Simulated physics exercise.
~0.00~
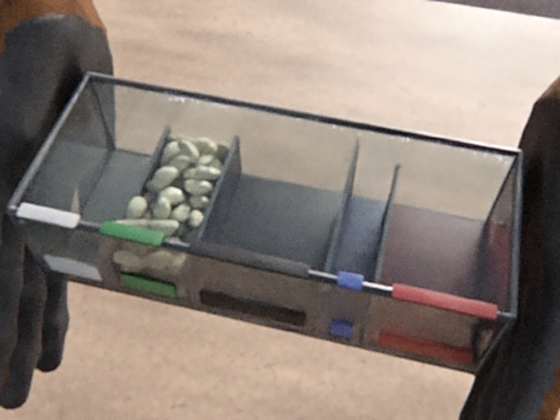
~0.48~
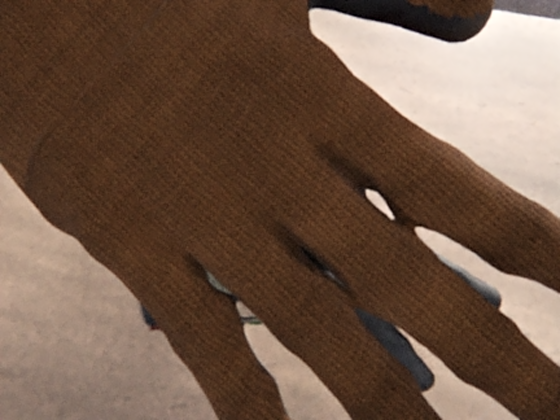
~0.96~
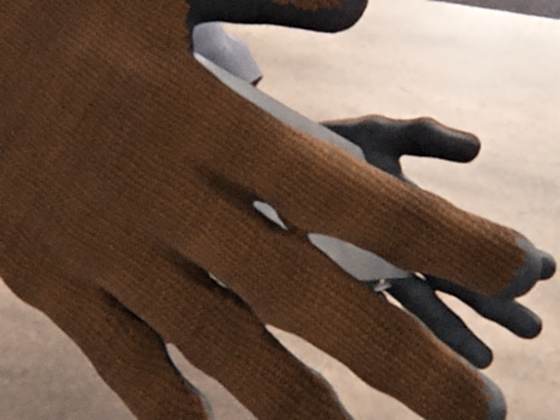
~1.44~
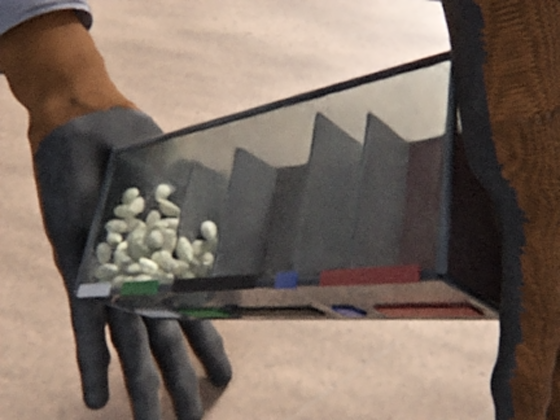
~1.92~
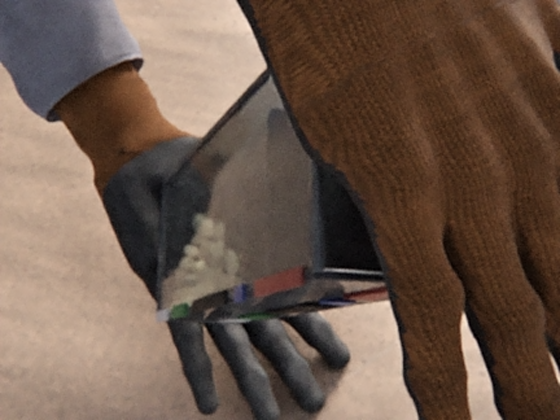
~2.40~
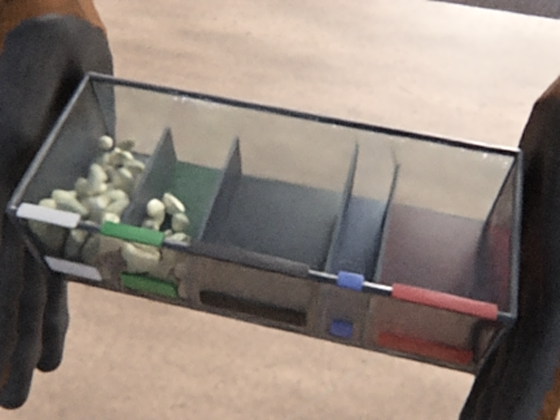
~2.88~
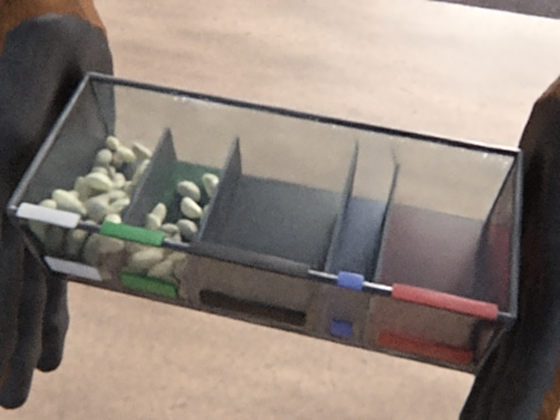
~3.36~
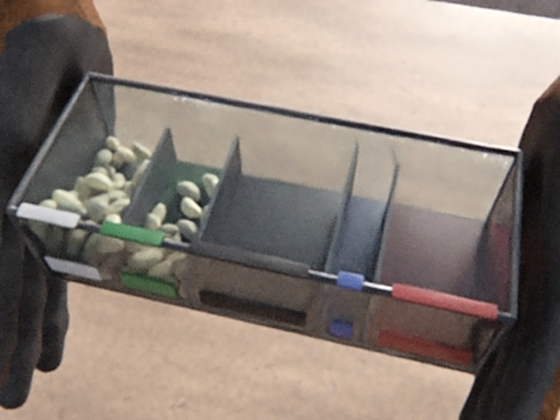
Above a pale, mottled surface, two dark-gloved hands hold a clear lidded box split into five compartments, with white bean-like pieces gathered in the green-marked one, second from left. The box tilts steeply until a brown-backed glove covers nearly all of it and the pieces are lost from view. It then turns partway back, showing the pieces heaped at the left end, and tips more steeply again. Finally it comes back level and rests between the hands, with most pieces in the white-marked compartment, fewer in the green, and the black, blue and red ones empty.
